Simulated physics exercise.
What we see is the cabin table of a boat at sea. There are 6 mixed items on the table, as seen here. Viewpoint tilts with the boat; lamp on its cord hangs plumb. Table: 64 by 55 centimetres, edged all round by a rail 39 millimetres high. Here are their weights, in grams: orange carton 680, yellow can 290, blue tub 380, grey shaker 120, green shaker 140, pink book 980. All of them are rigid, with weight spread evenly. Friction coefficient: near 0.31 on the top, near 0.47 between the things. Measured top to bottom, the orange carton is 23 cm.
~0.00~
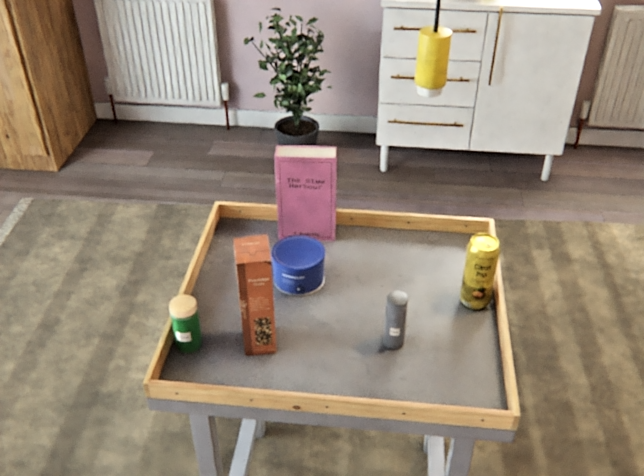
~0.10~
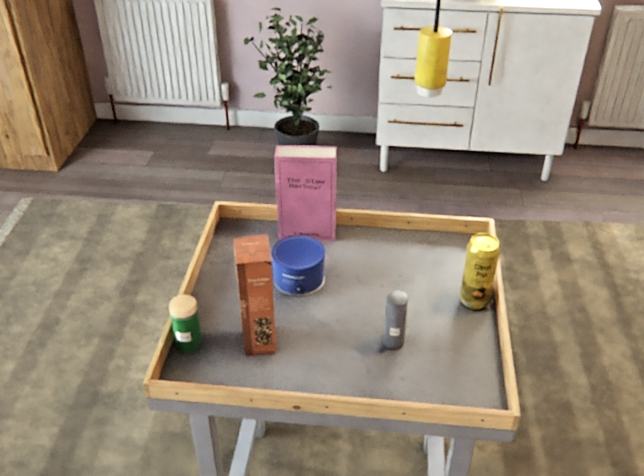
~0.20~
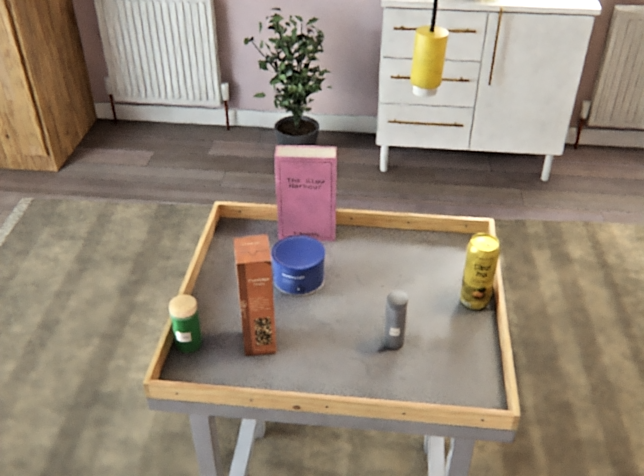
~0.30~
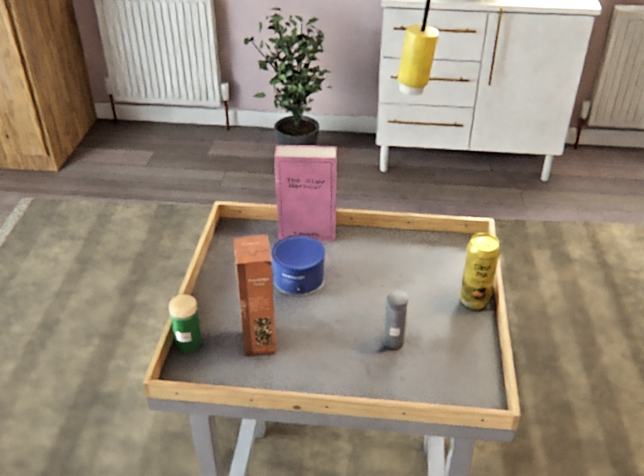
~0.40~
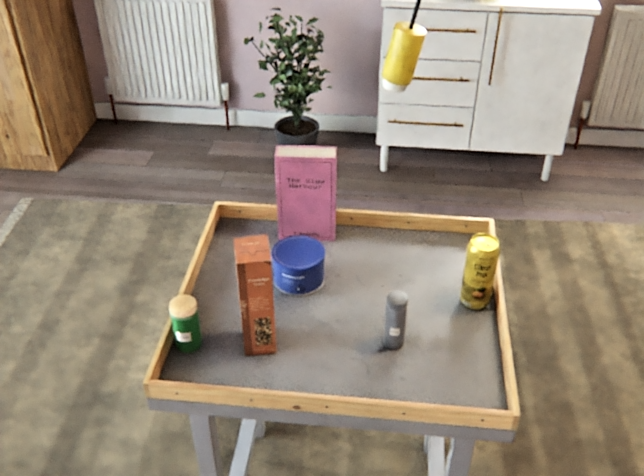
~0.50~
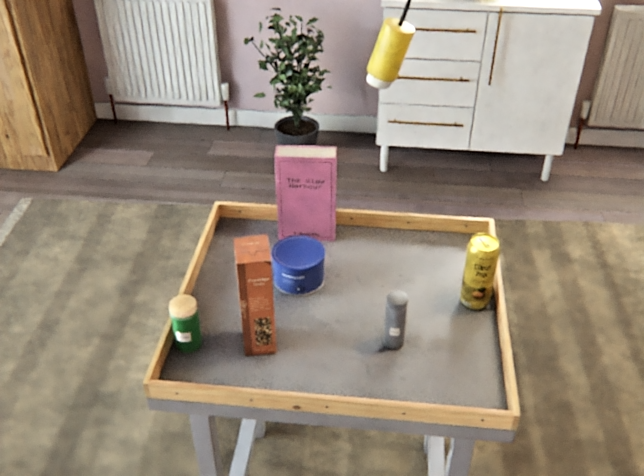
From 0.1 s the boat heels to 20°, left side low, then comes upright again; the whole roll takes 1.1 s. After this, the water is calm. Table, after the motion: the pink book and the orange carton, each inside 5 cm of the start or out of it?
Pink book inside; orange carton outside.
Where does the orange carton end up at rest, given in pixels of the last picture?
Close to (198, 344).
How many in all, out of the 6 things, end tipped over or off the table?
My answer is 1.
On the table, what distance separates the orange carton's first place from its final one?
It ends up around 14 cm from its start.
After 0.80 s, floor tilted 17°, left side down; orange carton tipped 13° from how it sat near (241, 297); pink book slid 2 cm near (300, 194).
After 0.90 s, floor tilted 11°, left side down; orange carton tipped 30° from how it sat near (222, 301); pink book slid 2 cm near (296, 194); grey shaker slid 2 cm.
After 1.00 s, floor tilted 6°, left side down; orange carton tipped 48° from how it sat near (208, 307); pink book slid 2 cm near (296, 194); green shaker tipped 3° from how it sat.
After 1.20 s, boat level; orange carton on its side near (198, 343); pink book slid 2 cm near (296, 194); grey shaker slid 2 cm.
At rest (1.8 s), tipped over on the table, orange carton; the other 5 in place, give or take 5 cm. In the last view, pink book near (296, 194), orange carton near (198, 344).
